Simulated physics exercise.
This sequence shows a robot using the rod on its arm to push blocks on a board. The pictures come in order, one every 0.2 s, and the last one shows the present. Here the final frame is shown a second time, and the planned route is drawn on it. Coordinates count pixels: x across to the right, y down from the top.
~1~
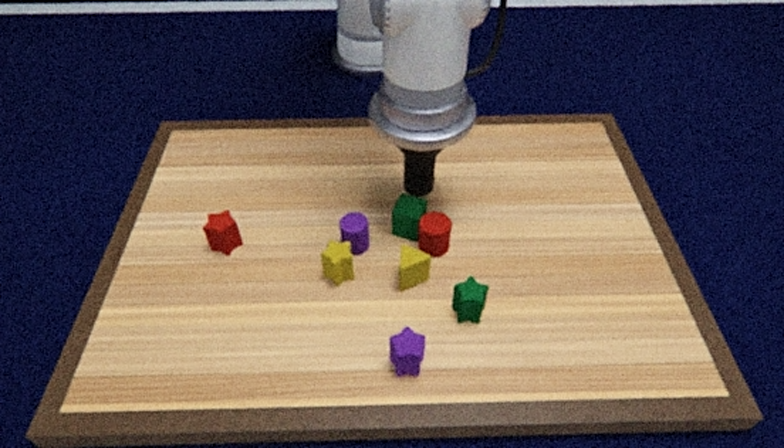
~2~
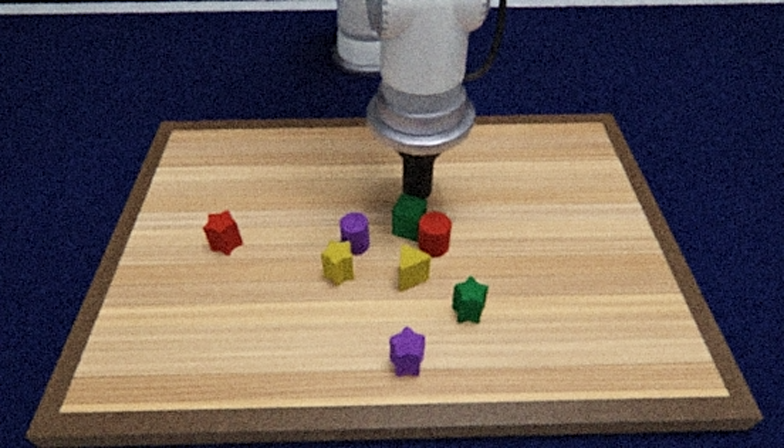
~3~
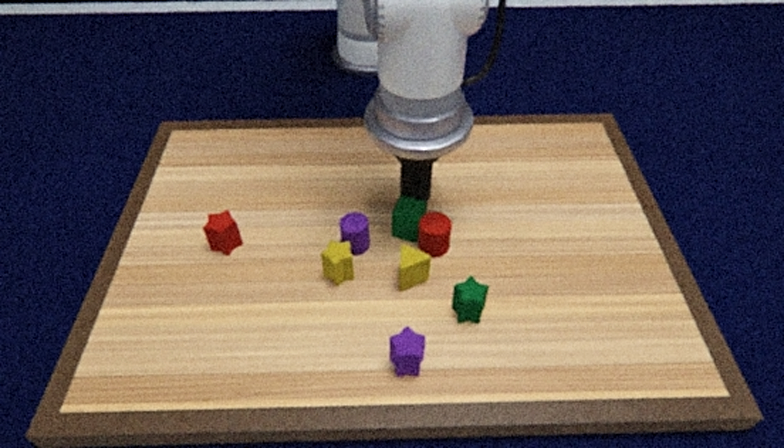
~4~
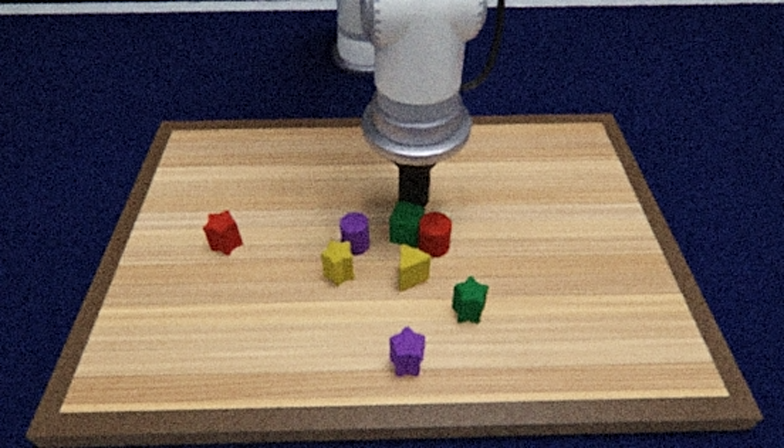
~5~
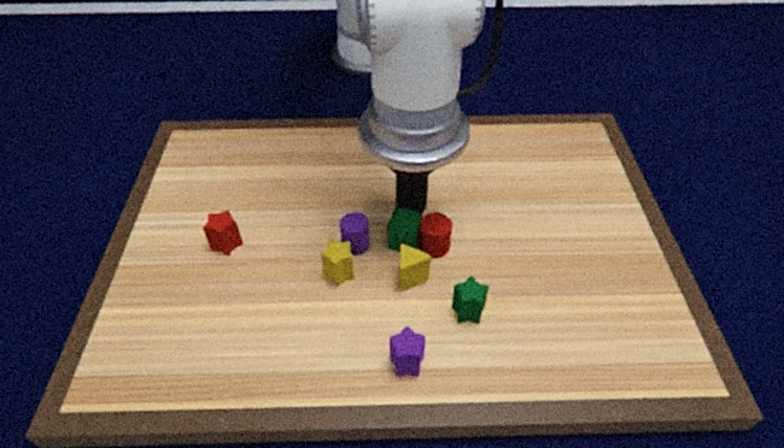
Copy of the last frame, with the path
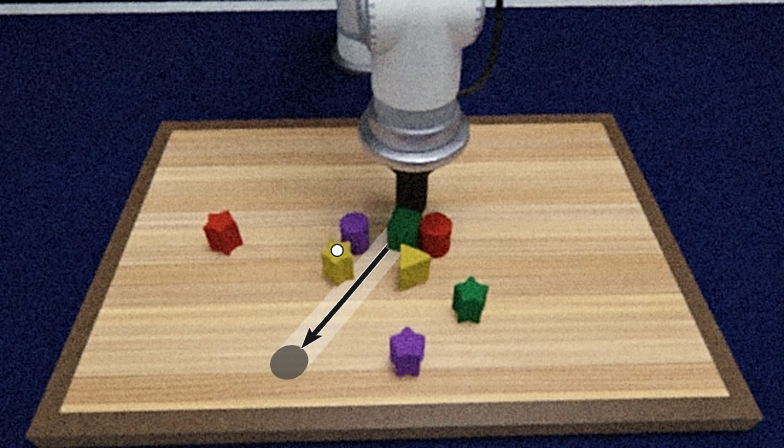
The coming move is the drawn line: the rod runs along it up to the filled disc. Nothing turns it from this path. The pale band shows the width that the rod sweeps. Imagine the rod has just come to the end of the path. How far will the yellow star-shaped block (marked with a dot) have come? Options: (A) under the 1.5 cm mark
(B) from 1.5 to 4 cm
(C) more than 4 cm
Correct choice: B.
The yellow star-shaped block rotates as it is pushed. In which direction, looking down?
Its spin: Clockwise.
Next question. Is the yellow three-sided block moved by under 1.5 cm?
Answer: No.
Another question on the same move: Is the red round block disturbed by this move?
It is untouched.
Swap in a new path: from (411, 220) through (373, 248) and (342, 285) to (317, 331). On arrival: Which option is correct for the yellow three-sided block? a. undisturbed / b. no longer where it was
Choice b: No longer where it was.
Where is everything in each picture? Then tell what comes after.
The first frame shows rod tip (419, 188); block tops, yellow star-shaped block (337, 250); purple round block (354, 221); green four-sided block (410, 205); yellow three-sided block (411, 256); red round block (436, 222).
The second frame shows rod (417, 191); blocks unchanged.
The third frame shows rod (416, 196); green four-sided block (409, 207).
The fourth frame shows rod (414, 201); green four-sided block (407, 212).
The fifth frame shows rod (411, 206); yellow star-shaped block (337, 250); purple round block (354, 221); green four-sided block (405, 218); yellow three-sided block (411, 256); red round block (436, 223).
Path on the board, straight from (411, 220) to (289, 362); the dot is on the yellow star-shaped block.
What follows on the original path. One third of the way, rod (375, 248); green four-sided block (381, 266), turned 50° anticlockwise; yellow three-sided block (414, 273), turned 80° anticlockwise.
Two thirds of the way, rod (333, 296); yellow star-shaped block (321, 259), turned 55° clockwise; green four-sided block (372, 297); yellow three-sided block (413, 275), turned 95° anticlockwise.
At the end, rod (286, 350); yellow star-shaped block (321, 259), turned 55° clockwise; purple round block in place; green four-sided block (372, 297), turned 125° anticlockwise; yellow three-sided block (413, 275), turned 95° anticlockwise; red round block in place.
